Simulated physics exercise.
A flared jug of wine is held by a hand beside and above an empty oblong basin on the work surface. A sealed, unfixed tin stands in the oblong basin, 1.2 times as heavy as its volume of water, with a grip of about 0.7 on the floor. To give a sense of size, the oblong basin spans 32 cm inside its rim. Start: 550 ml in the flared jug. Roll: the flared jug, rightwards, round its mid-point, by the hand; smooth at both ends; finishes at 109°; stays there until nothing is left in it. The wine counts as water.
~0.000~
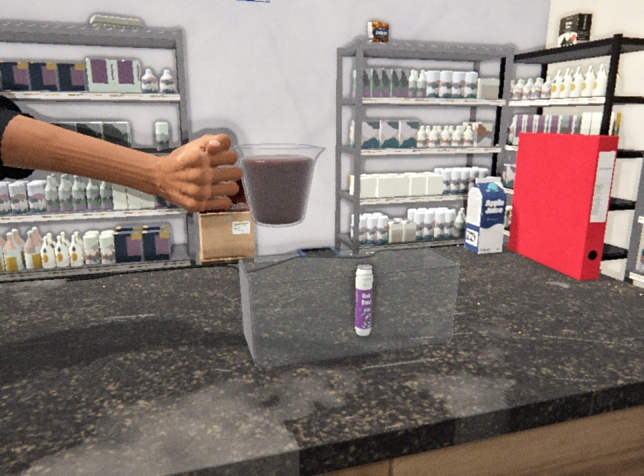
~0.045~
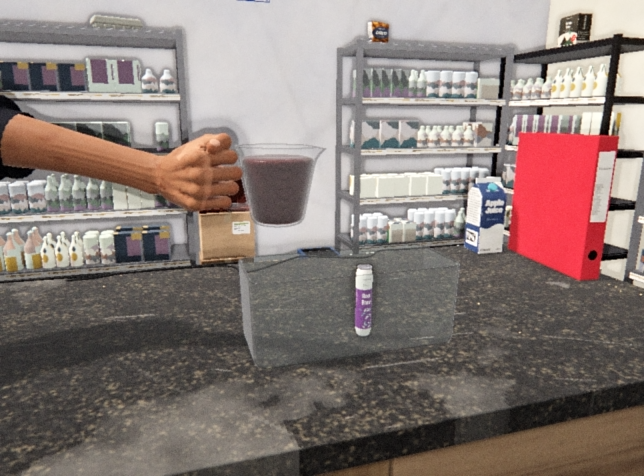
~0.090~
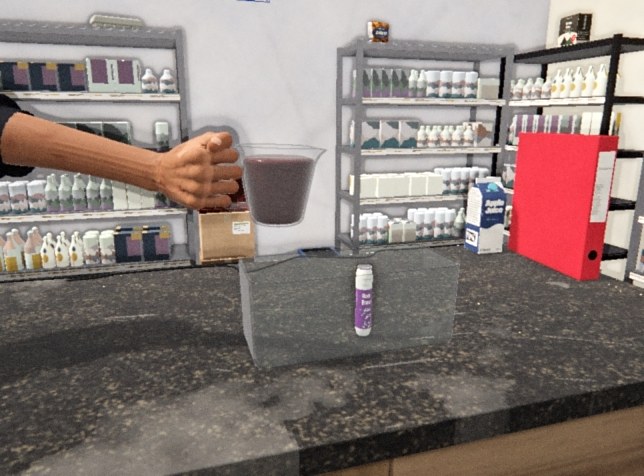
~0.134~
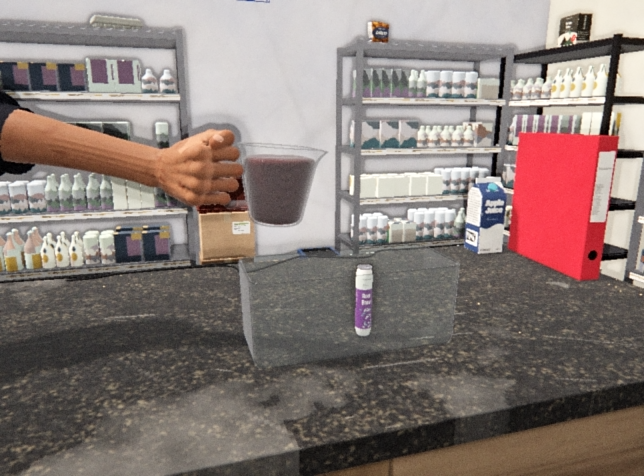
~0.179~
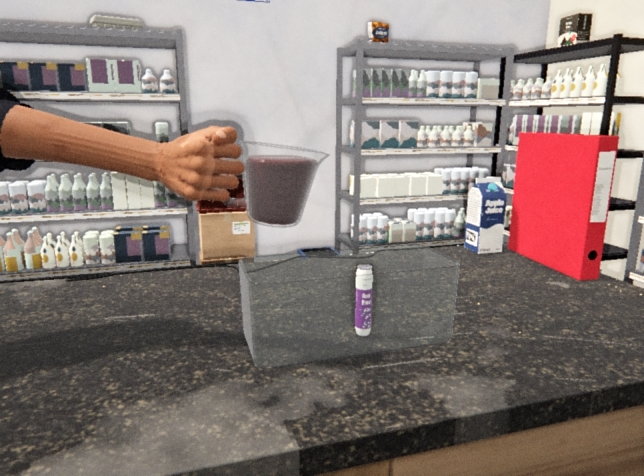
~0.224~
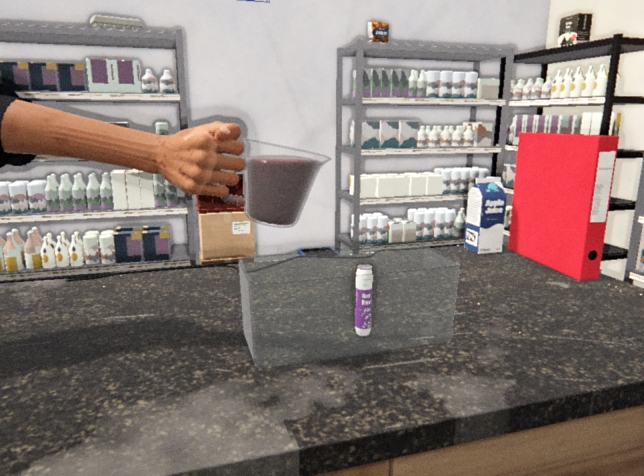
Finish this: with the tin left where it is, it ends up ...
It ends up knocked over.
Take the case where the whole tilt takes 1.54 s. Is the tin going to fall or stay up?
After the tilt, the tin has tipped over.
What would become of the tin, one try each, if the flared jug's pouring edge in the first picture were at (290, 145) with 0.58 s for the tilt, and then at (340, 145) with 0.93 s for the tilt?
First it stays on its base; then it tips over.
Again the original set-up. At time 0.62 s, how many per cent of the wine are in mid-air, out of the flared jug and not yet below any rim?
Share: Roughly 22 per cent.
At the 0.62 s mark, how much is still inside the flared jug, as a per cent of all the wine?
Roughly 66 per cent.
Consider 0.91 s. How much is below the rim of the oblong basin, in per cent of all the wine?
Close to 78 in a hundred.
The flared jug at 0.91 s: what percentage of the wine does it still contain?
What remains is about 10 percent of it all.
After 0.62 s the tilt is 70° and 67 per cent is still to pour; the tin stands where it began.
After 0.91 s the tilt is 105° and 10 per cent is still to pour; the tin leans 16°.
After 1.22 s the tilt is 109° and 0 per cent is still to pour; the tin lies on its side.
After 1.55 s the tilt is 109° and 0 per cent is still to pour; the tin lies on its side.
In the end the tin lies on its side.
